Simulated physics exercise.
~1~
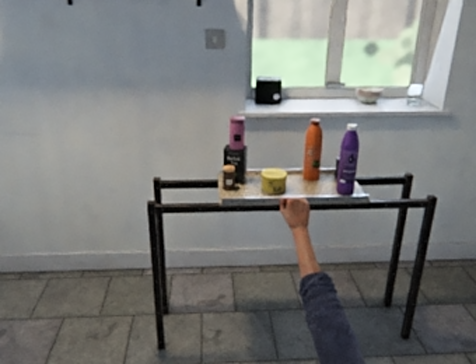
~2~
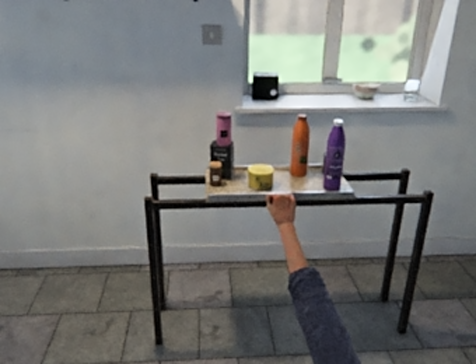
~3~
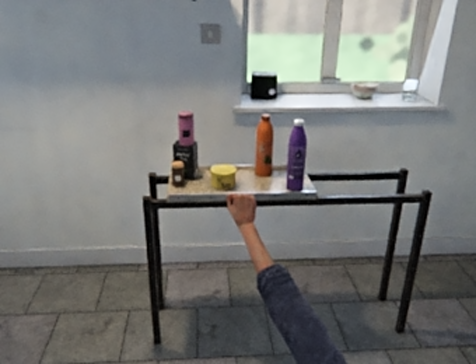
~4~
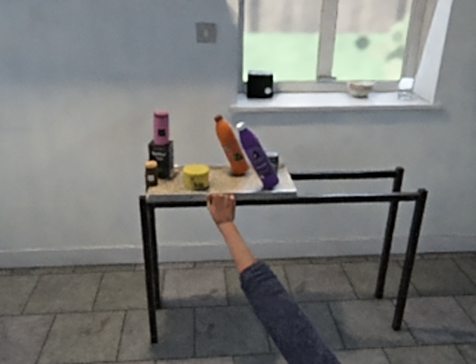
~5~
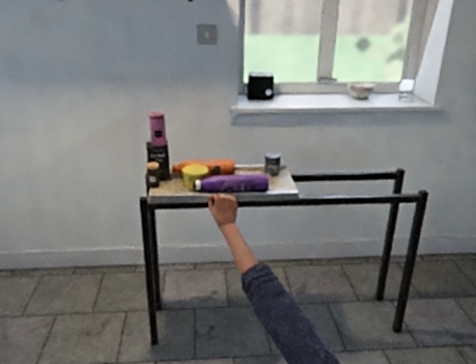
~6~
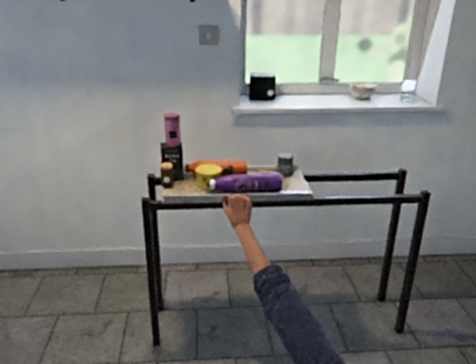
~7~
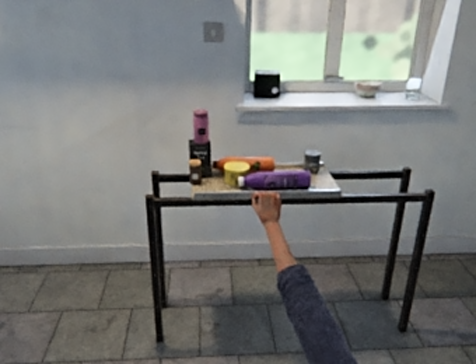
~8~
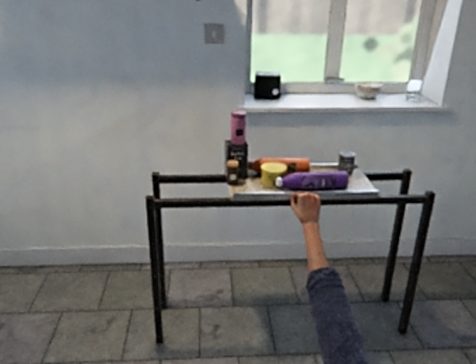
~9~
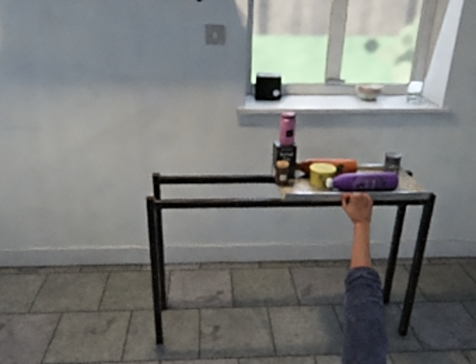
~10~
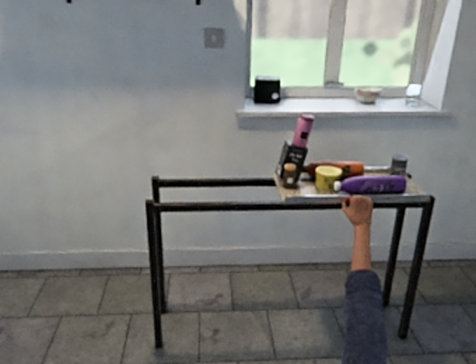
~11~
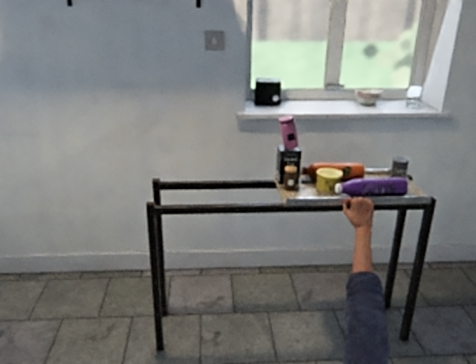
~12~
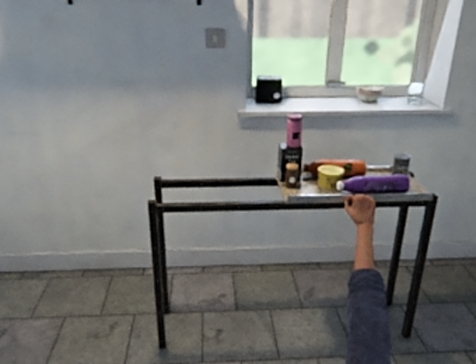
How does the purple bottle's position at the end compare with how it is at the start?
The purple bottle stands upright on the tray at the start, but at the end it is lying on its side.
